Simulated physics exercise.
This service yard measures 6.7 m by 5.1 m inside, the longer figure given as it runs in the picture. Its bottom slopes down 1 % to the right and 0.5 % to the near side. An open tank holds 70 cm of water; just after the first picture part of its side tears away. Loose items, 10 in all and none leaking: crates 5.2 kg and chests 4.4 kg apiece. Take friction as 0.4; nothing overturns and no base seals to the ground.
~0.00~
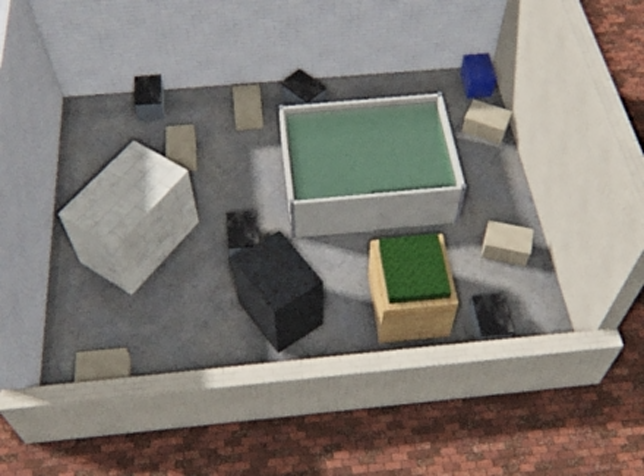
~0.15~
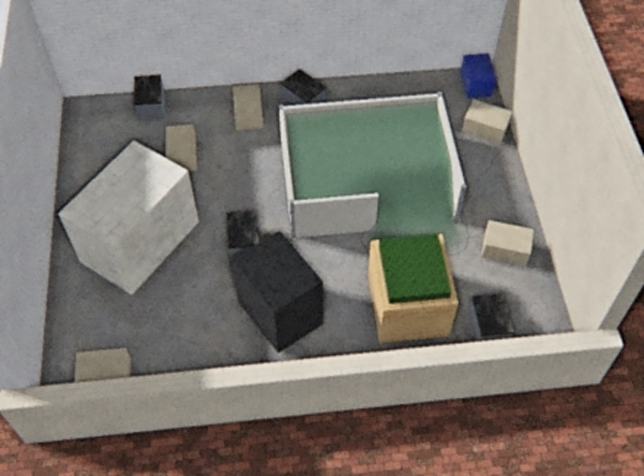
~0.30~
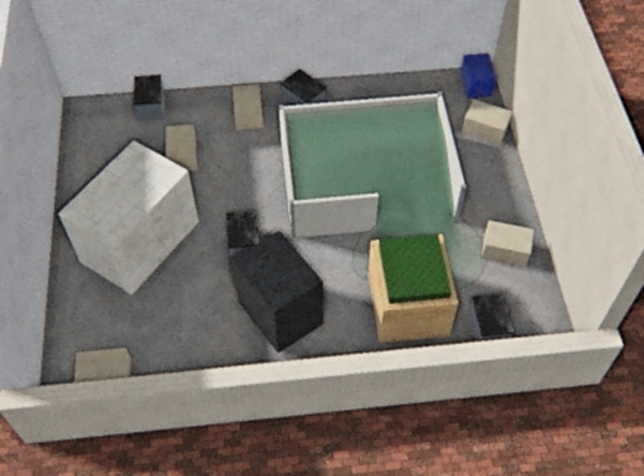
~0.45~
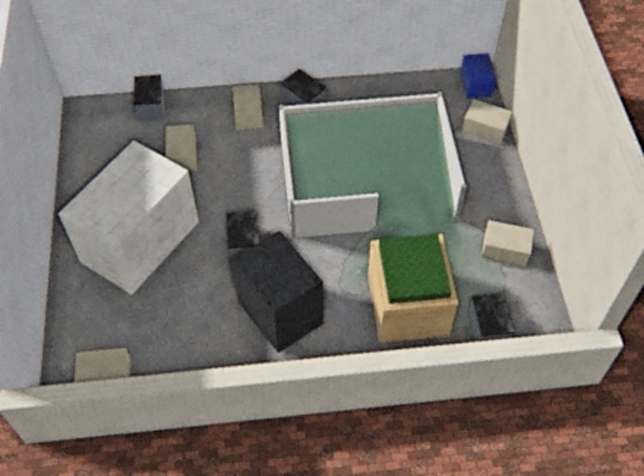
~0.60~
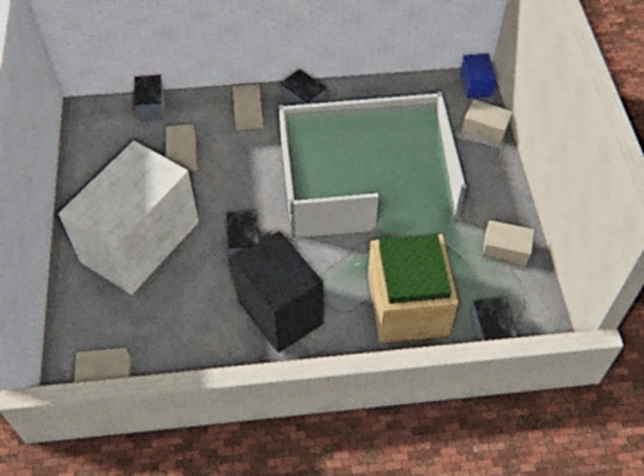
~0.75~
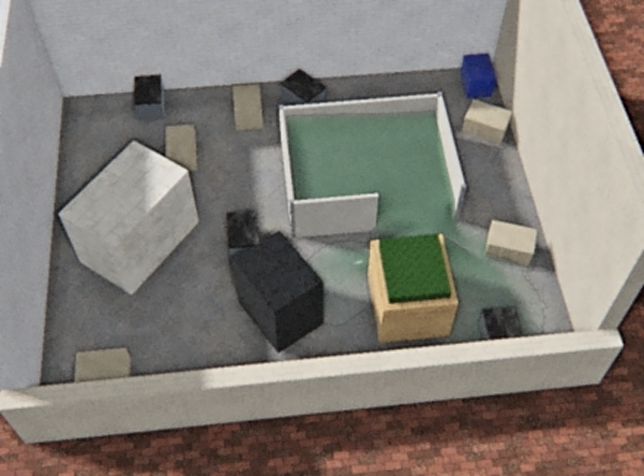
In a walled service yard with scattered crates and chests, part of the near side of an open tank of greenish water disappears, and water spreads out across the floor around the grass-topped block, while the loose items barely move.
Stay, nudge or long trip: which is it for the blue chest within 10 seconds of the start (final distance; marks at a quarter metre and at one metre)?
The blue chest ends far away.
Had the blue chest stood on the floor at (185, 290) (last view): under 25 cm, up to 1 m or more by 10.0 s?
It travels far.
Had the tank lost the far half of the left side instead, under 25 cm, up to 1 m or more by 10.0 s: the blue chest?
Then the blue chest barely shifts.
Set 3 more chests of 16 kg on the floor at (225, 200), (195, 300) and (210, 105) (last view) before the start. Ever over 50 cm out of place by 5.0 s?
In turn: Under, over, less.
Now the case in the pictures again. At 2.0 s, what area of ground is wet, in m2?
Roughly 13 m2.
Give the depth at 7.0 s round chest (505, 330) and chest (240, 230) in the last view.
About 11 and 11 cm.
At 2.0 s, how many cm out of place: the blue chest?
About 0 cm.
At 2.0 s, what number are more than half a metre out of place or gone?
1 of them.
After 2.0 s the blue chest is near (480, 66), 0.0 m from its start, aground; 3 afloat.
After 4.5 s the blue chest is near (481, 56), 0.1 m from its start, afloat; 6 afloat.
After 7.0 s the blue chest is near (473, 62), 0.1 m from its start, afloat; 10 afloat.
After 10.0 s the blue chest is near (377, 68), 1.6 m from its start, afloat; 10 afloat.
